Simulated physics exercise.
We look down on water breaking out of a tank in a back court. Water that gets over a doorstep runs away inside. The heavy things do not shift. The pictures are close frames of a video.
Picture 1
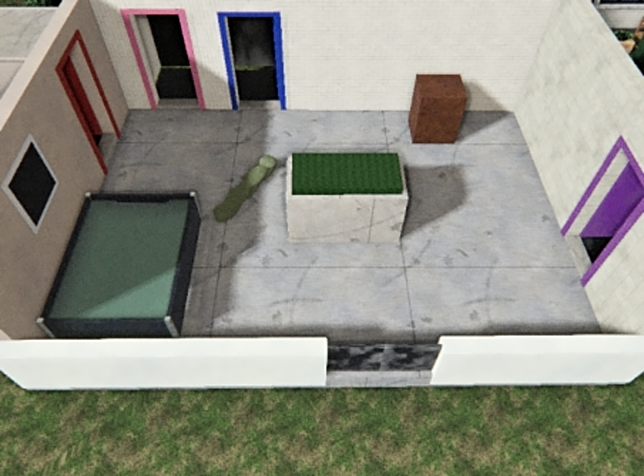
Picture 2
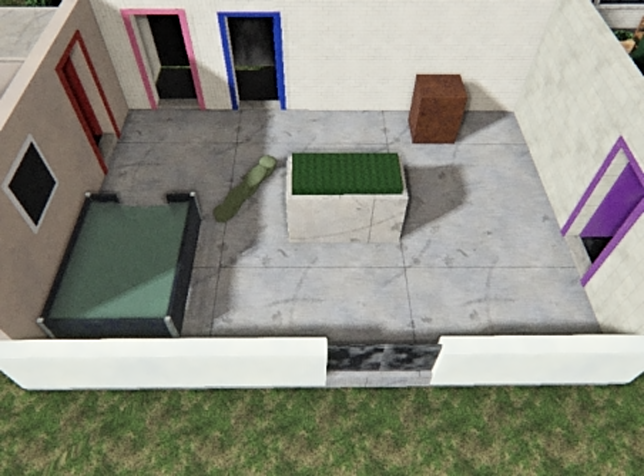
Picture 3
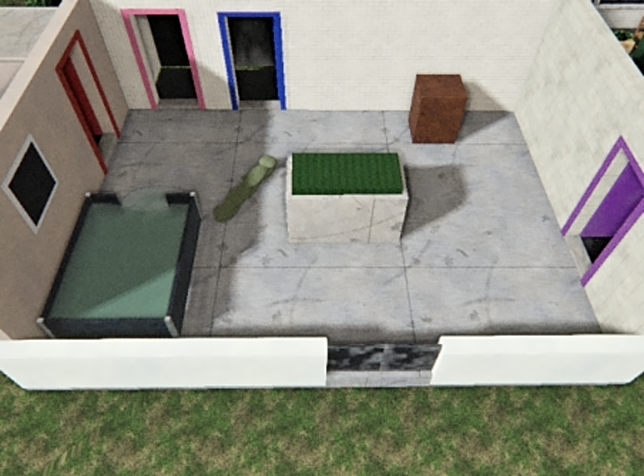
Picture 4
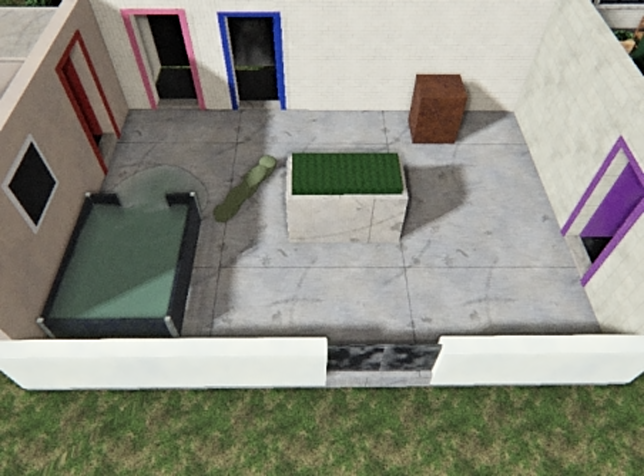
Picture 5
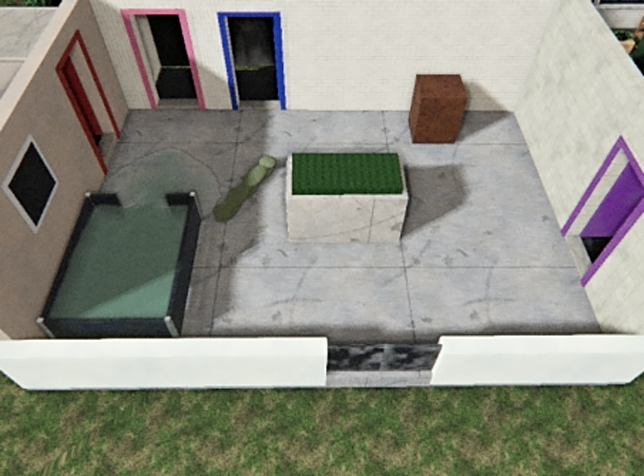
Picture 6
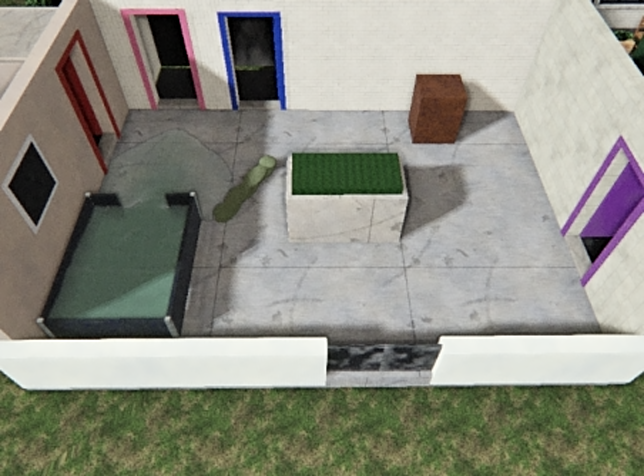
Water breaks through a gap in the far side of a dark-framed, green-tinted tank at the left of a grey-paved court, seen from high above with the camera still. Around it stand a pale block with a green top, a reddish-brown box, white walls, and red, pink, blue and purple doorways. The faint, clear sheet spreads outward across the paving toward the back wall, thinning as it widens.
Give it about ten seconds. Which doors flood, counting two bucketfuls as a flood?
One by one: The pink door takes more than that; the blue door takes more than that; the purple door stays under that; the red door stays under that.
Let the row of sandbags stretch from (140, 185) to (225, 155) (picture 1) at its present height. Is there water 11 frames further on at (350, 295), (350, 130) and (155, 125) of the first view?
In that order: No water, awash, awash.
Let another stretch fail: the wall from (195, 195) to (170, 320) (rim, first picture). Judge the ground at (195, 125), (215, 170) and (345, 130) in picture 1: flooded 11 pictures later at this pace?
In turn: No water, under water, no water.
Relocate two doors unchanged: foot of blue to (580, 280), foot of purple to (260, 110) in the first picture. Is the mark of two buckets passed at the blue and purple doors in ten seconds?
In short: The blue door lets less in; the purple door passes that mark.
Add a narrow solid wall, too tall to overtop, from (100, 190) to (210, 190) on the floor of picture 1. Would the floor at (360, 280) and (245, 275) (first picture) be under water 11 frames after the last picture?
One after the other: No water, covered.
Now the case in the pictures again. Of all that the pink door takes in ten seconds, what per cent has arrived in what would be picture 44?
Near 85 in a hundred.
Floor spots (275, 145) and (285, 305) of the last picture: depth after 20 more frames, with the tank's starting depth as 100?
In that order: 4 and 0 per cent.
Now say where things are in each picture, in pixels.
In the first frame, still water in the water tank at (126, 255).
In the second frame, the front is at a hidden place, out from the gap on the water tank's far side.
In the third frame, water pours out on the water tank's far side and has run to (140, 191).
In the fourth frame, the front is at (172, 168), out from the gap on the water tank's far side.
In the fifth frame, the front is at (174, 151), out from the gap on the water tank's far side.
In the sixth frame, water pours out on the water tank's far side and has run to (181, 133).
A moment on, water covers 20 % of the floor; the pink door under two buckets in, the blue door not reached, the purple door not reached, the red door wet at the sill, nothing in.
Next, water covers 25 % of the floor; the pink door over two buckets in, the blue door under two buckets in, the purple door not reached, the red door wet at the sill, nothing in.
Then, water covers 30 % of the floor; the pink door far over two buckets in, the blue door over two buckets in, the purple door not reached, the red door wet at the sill, nothing in.
Later, water covers 45 % of the floor; the pink door far over two buckets in, the blue door over two buckets in, the purple door not reached, the red door wet at the sill, nothing in.
In the end, water covers 70 % of the floor; the pink door far over two buckets in, the blue door over two buckets in, the purple door wet at the sill, nothing in, the red door wet at the sill, nothing in.
